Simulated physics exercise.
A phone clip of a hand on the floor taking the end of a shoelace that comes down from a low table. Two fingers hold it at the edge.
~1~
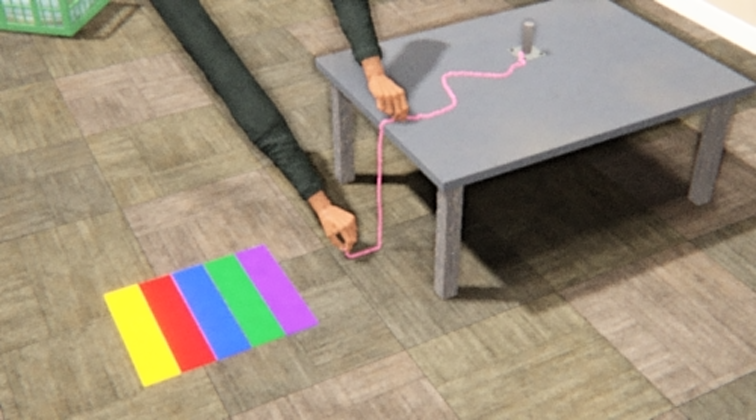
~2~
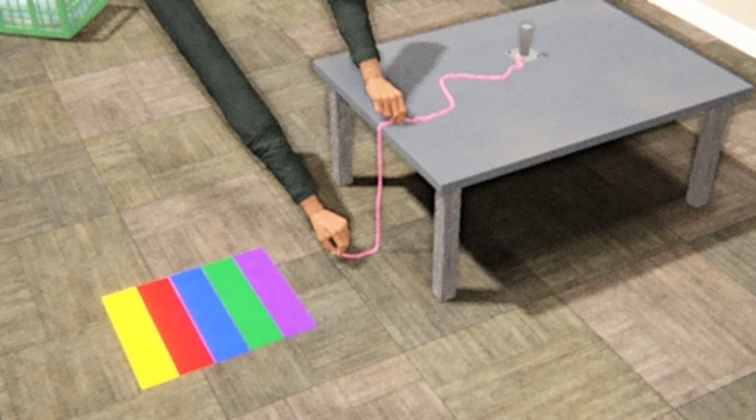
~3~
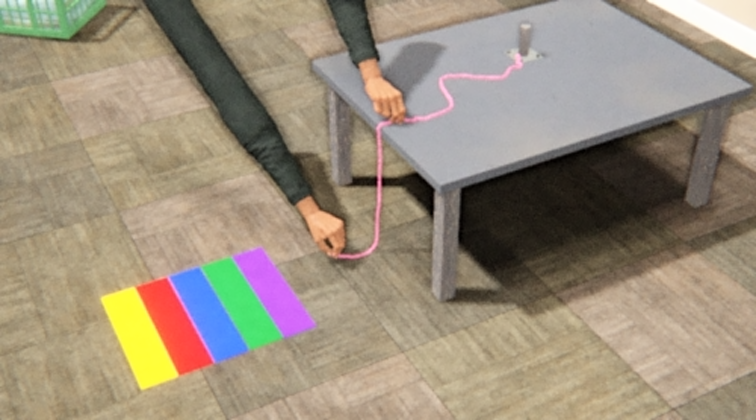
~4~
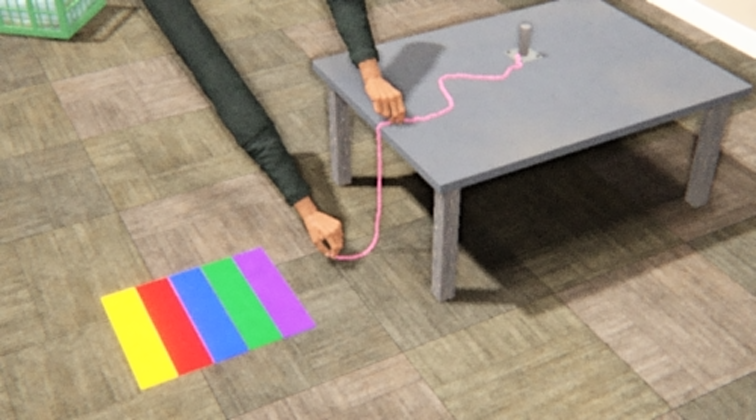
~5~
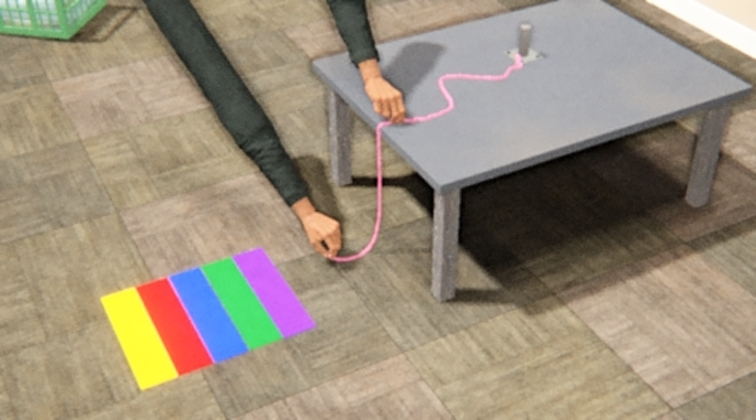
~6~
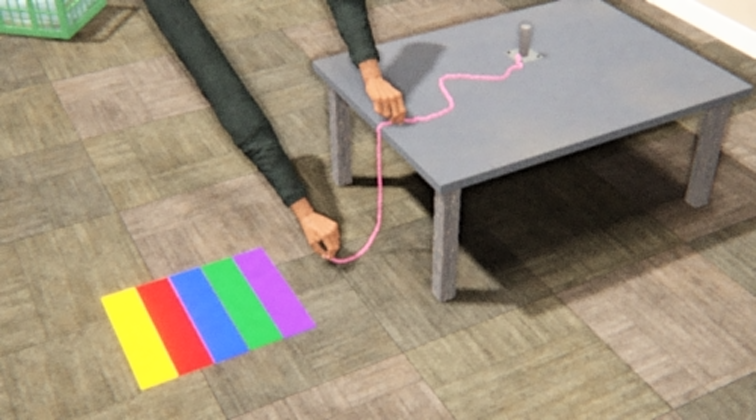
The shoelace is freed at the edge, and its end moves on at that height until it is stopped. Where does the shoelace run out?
The red one.
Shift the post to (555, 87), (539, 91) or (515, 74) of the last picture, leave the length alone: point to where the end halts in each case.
About (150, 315), (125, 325) and (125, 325).
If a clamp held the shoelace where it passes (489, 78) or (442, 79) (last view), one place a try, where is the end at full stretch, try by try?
Near (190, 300) and (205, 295).
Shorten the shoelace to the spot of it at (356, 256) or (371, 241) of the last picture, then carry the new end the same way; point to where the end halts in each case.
Try by try, around (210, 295) and (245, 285).
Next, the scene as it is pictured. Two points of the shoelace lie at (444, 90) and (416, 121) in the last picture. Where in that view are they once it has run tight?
The first at (414, 102), the second at (348, 146).
A little later, end near (228, 290); over green.
Next, end near (189, 302); over blue.
When it is tight, end near (167, 310); over red. It halts on the red strip.
